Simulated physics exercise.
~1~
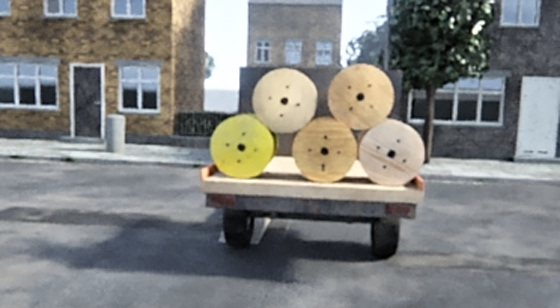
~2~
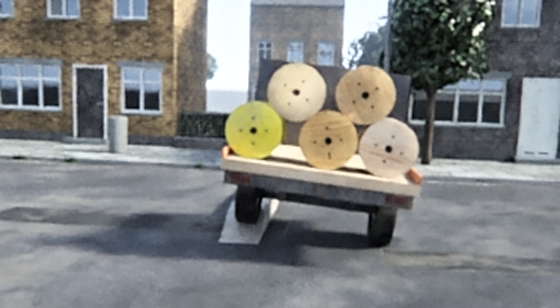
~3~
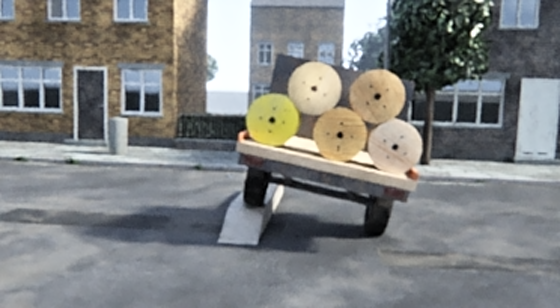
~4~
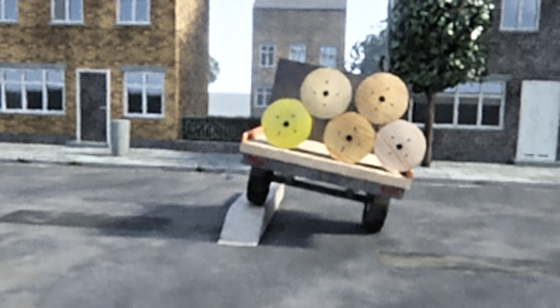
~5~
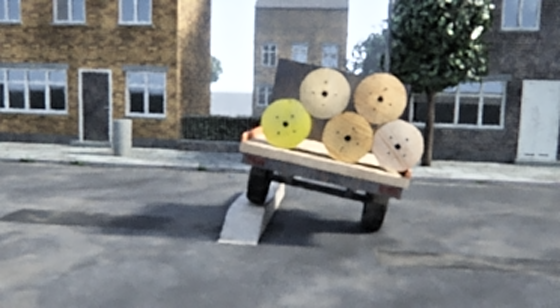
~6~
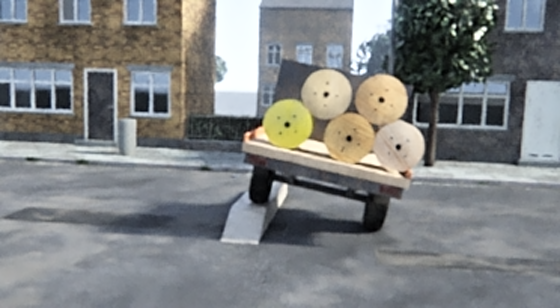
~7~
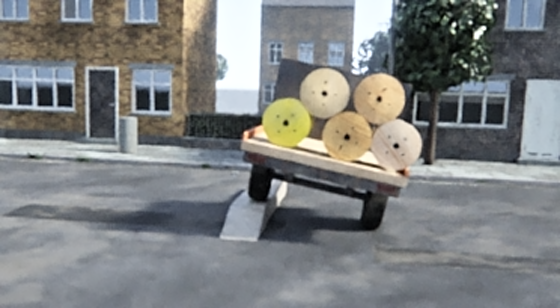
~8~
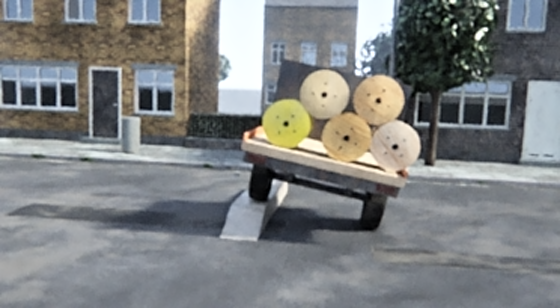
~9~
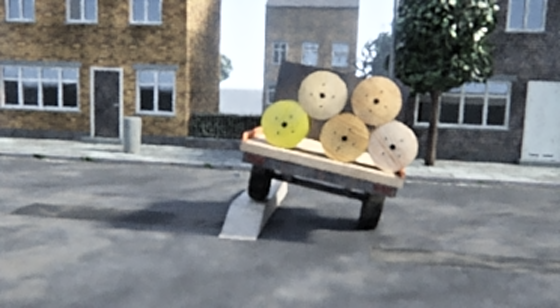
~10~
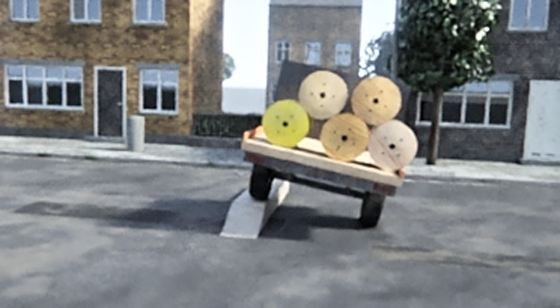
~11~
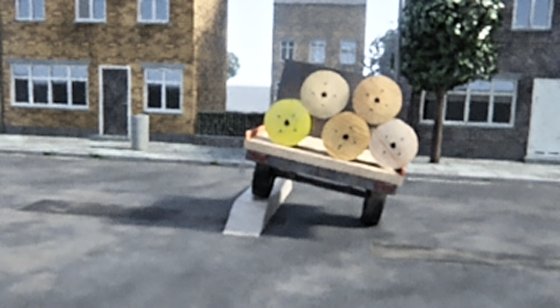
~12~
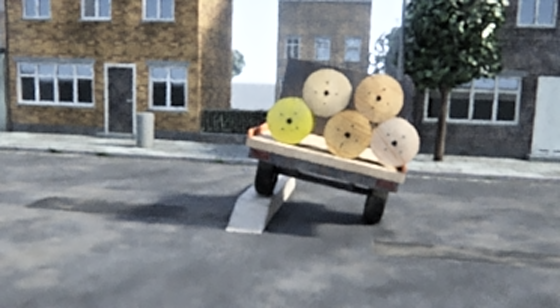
In this clip, a flat trailer carrying five stacked cable reels, one of them yellow, creeps along a street until its left wheel climbs a raised slab. The deck tilts down to the right, the reels shift slightly, and all stay aboard as it stands still.
